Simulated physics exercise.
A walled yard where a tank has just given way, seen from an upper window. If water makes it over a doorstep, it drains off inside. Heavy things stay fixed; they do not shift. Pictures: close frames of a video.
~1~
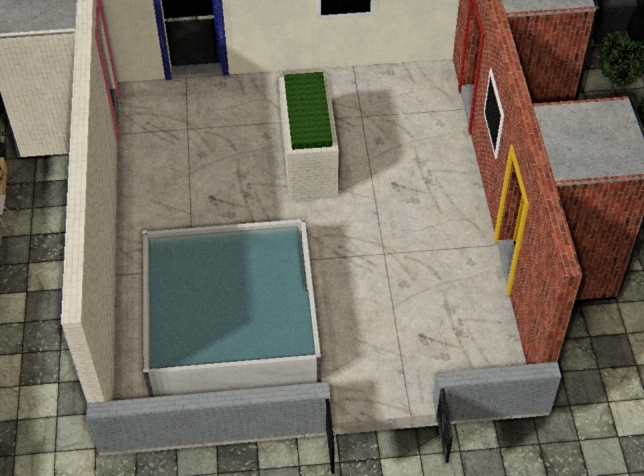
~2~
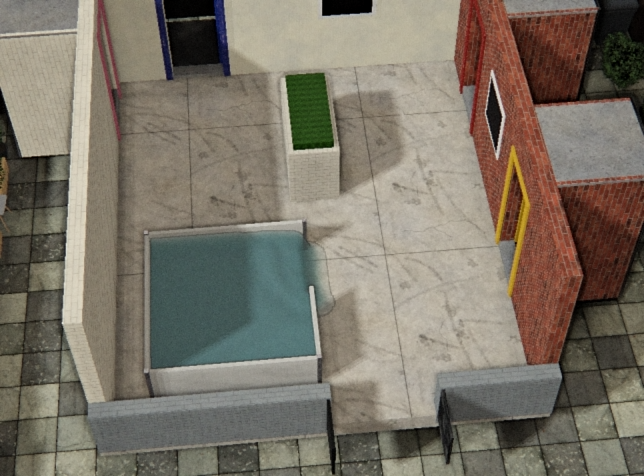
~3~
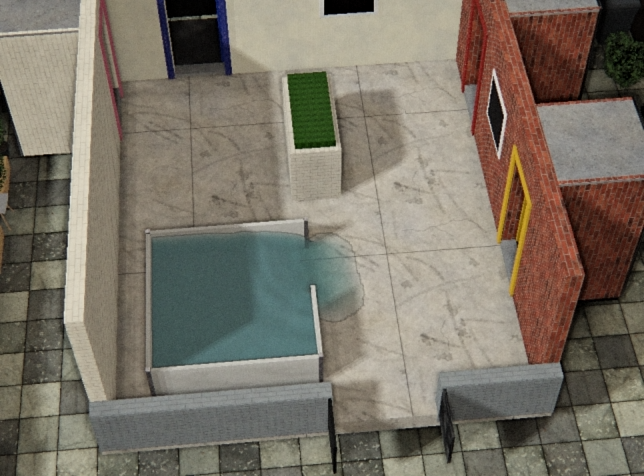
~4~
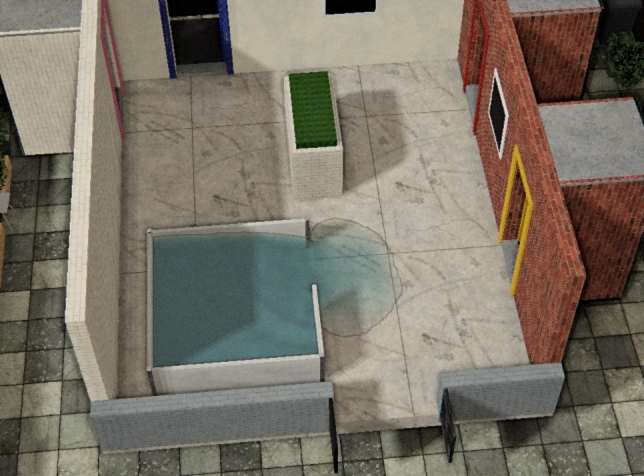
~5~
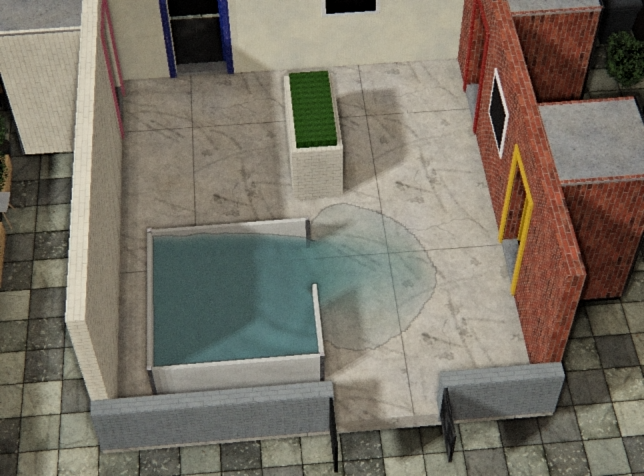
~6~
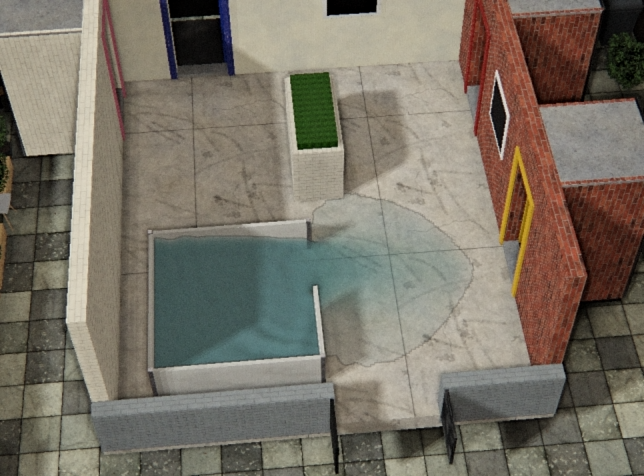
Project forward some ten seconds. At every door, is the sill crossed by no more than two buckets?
Outcome: The blue door respects the limit for sure, the yellow door breaks the limit for sure, the red door respects the limit for sure, the pink door respects the limit for sure.
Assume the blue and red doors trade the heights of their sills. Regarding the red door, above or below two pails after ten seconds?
Red: Above the limit.
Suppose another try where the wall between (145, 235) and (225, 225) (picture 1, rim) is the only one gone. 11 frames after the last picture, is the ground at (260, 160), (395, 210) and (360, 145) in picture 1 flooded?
Sequence: Wetted / spared / spared.
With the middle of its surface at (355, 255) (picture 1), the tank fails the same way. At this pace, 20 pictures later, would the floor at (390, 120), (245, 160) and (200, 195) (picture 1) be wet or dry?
Hit, spared, spared.
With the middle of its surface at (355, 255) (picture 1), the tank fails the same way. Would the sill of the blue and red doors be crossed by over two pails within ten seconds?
Result: Blue door stays inside the limit; red door stays inside the limit.
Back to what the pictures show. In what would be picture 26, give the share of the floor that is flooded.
Near 45 in a hundred.
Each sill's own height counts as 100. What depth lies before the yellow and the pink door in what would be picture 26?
Approx. 220 % followed by 0 %.
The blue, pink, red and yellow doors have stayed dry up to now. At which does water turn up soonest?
It's the yellow-painted one.
A moment on, water covers 30 % of the floor; the blue door not reached, the yellow door over two buckets in, the red door not reached, the pink door not reached.
Next, water covers 35 % of the floor; the blue door not reached, the yellow door far over two buckets in, the red door wet at the sill, nothing in, the pink door not reached.
Then, water covers 45 % of the floor; the blue door not reached, the yellow door far over two buckets in, the red door wet at the sill, nothing in, the pink door not reached.
Later, water covers 75 % of the floor; the blue door wet at the sill, nothing in, the yellow door far over two buckets in, the red door wet at the sill, nothing in, the pink door wet at the sill, nothing in.
In the end, water covers 95 % of the floor; the blue door wet at the sill, nothing in, the yellow door far over two buckets in, the red door wet at the sill, nothing in, the pink door wet at the sill, nothing in.
